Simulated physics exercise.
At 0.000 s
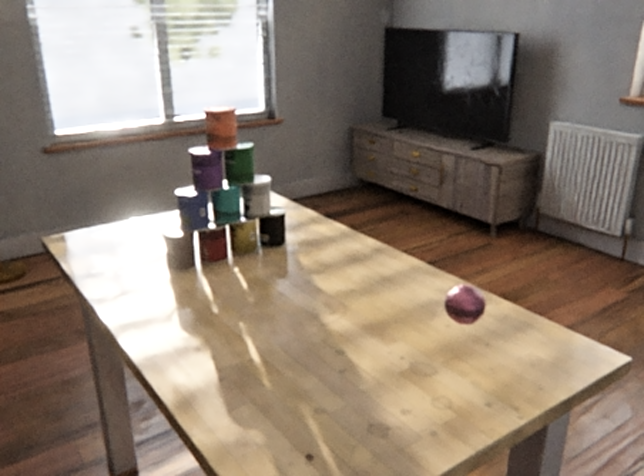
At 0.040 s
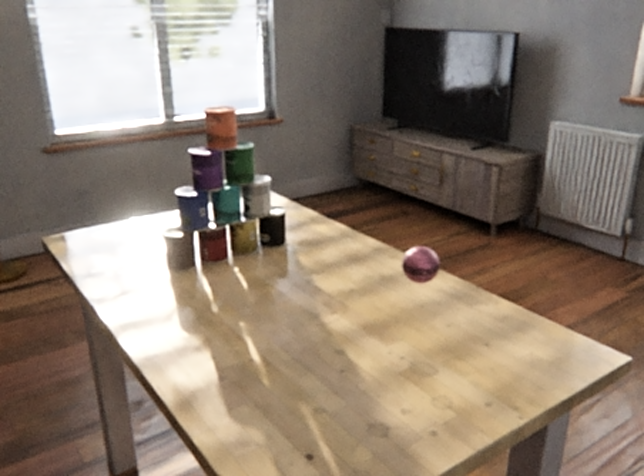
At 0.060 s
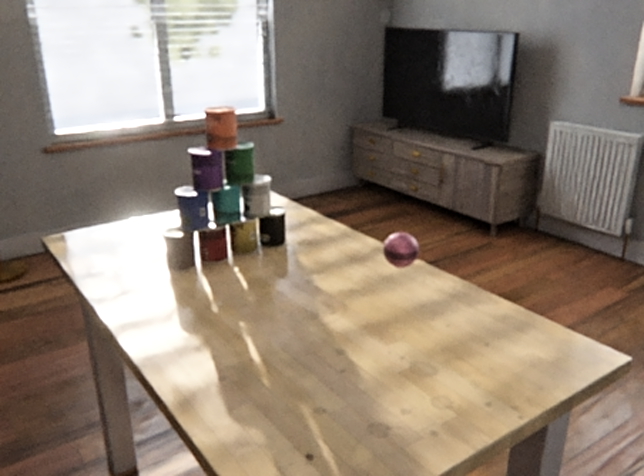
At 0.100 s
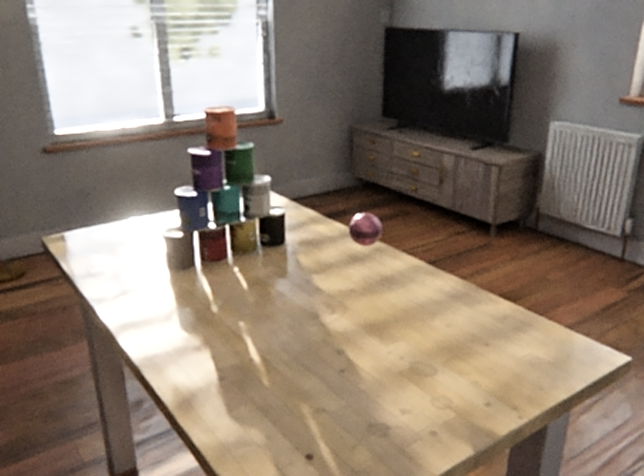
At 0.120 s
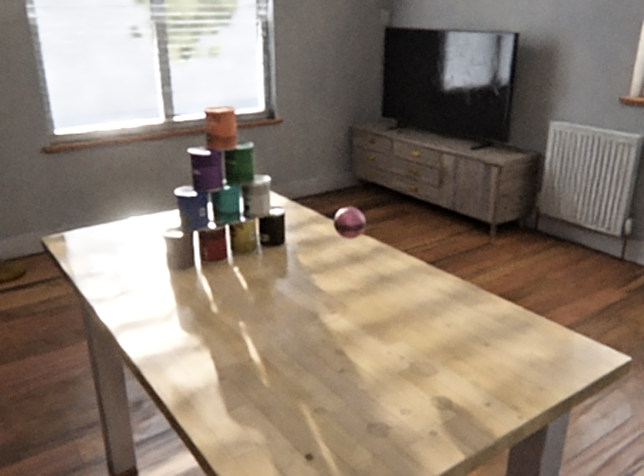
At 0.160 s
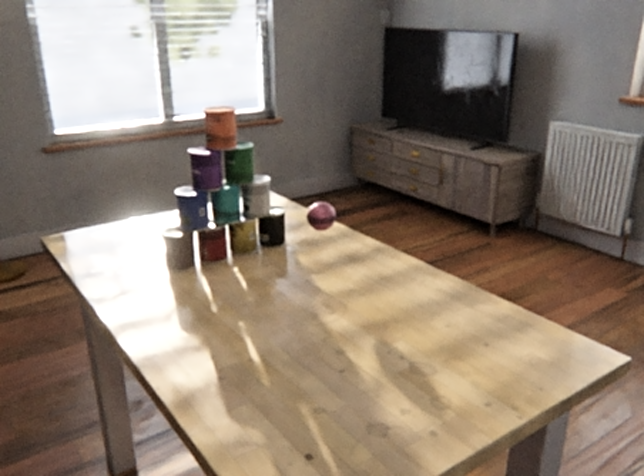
In this clip, a pink ball moves through the air above a wooden table, travelling leftward and away from the viewer toward a pyramid of colourful tins, steadily closing the gap while the stacked tins stay still.
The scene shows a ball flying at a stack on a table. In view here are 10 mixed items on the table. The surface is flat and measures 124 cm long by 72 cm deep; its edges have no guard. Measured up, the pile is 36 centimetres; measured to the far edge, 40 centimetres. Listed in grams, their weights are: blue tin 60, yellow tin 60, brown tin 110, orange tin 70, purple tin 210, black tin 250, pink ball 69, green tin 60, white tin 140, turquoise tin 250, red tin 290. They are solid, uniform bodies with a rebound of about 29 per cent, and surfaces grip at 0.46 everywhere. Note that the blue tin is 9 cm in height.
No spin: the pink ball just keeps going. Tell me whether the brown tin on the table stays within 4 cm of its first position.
It stays within that distance.
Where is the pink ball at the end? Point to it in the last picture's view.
End position: Roughly (347, 225).
Around 0.26 s, pink ball near (305, 231); black tin at 8° to upright; white tin at 6° to upright; green tin at 3° to upright.
Around 0.36 s, pink ball near (328, 228); black tin shifted 4 cm; white tin shifted 2 cm.
Finally (1.0 s), not toppled but over 4 cm from the start, black tin; the other 9 still in place (within 4 cm). Final places as that camera would see them, brown tin near (180, 248).
